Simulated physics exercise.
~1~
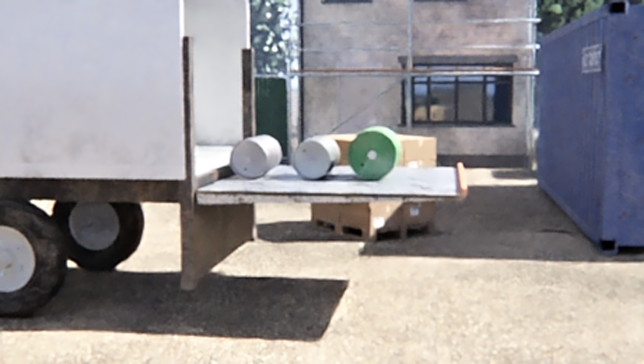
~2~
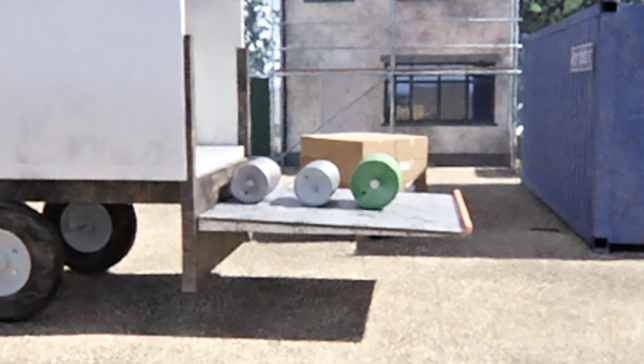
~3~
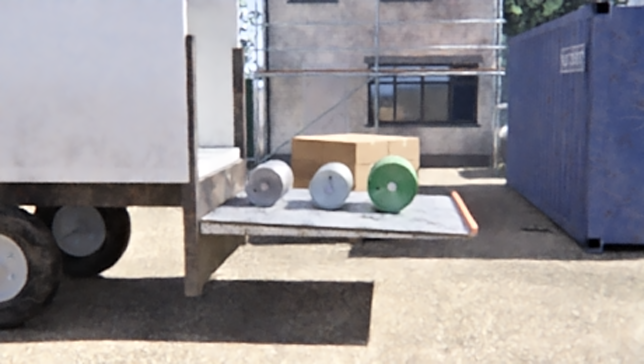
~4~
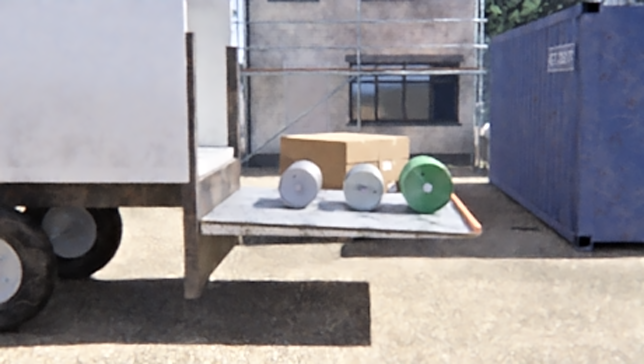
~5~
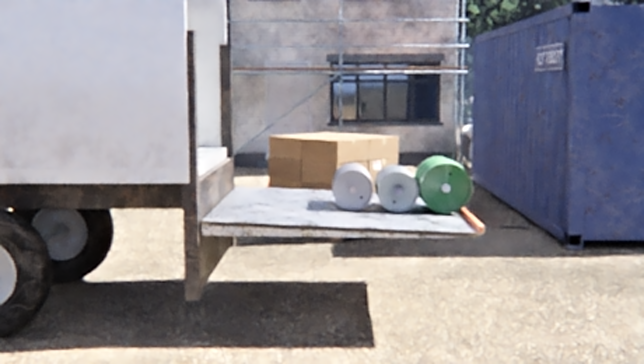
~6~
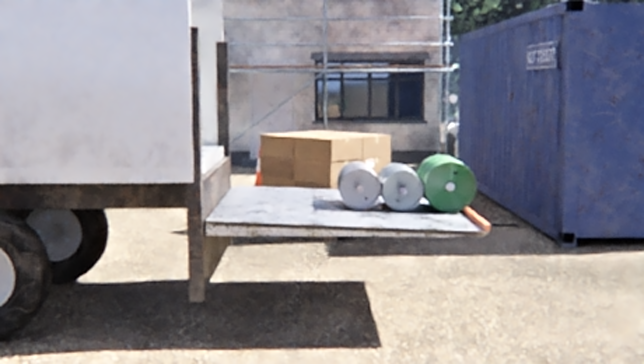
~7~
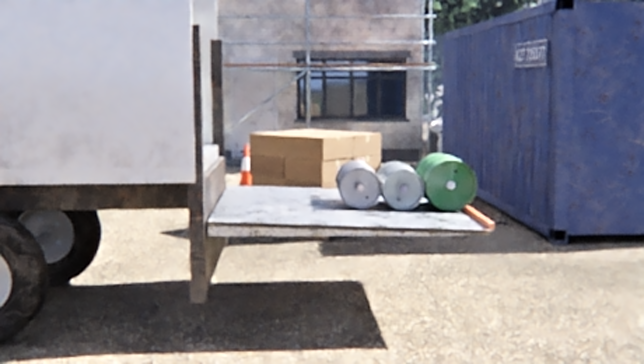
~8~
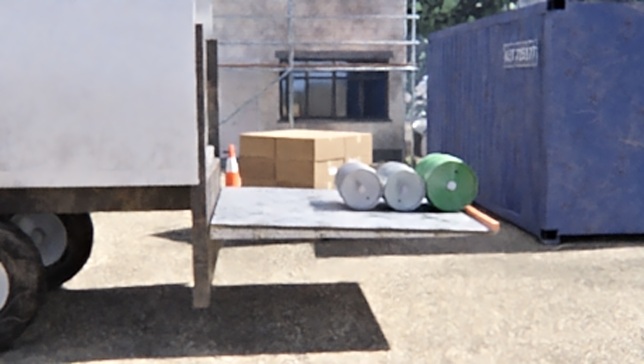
To begin with, two grey kegs and a green one lie end-on in a row on a tail-lift sticking out to the right from a lorry, with a blue container beyond. The plate drops a little and tips down toward its outer edge, then holds there. The kegs start rolling right, the green one leading, while the view drifts slightly sideways. Rolling on down the plate, they close up side by side near the low orange stop at its edge. The green keg comes to rest there, still on the plate, with the grey pair lying behind it.
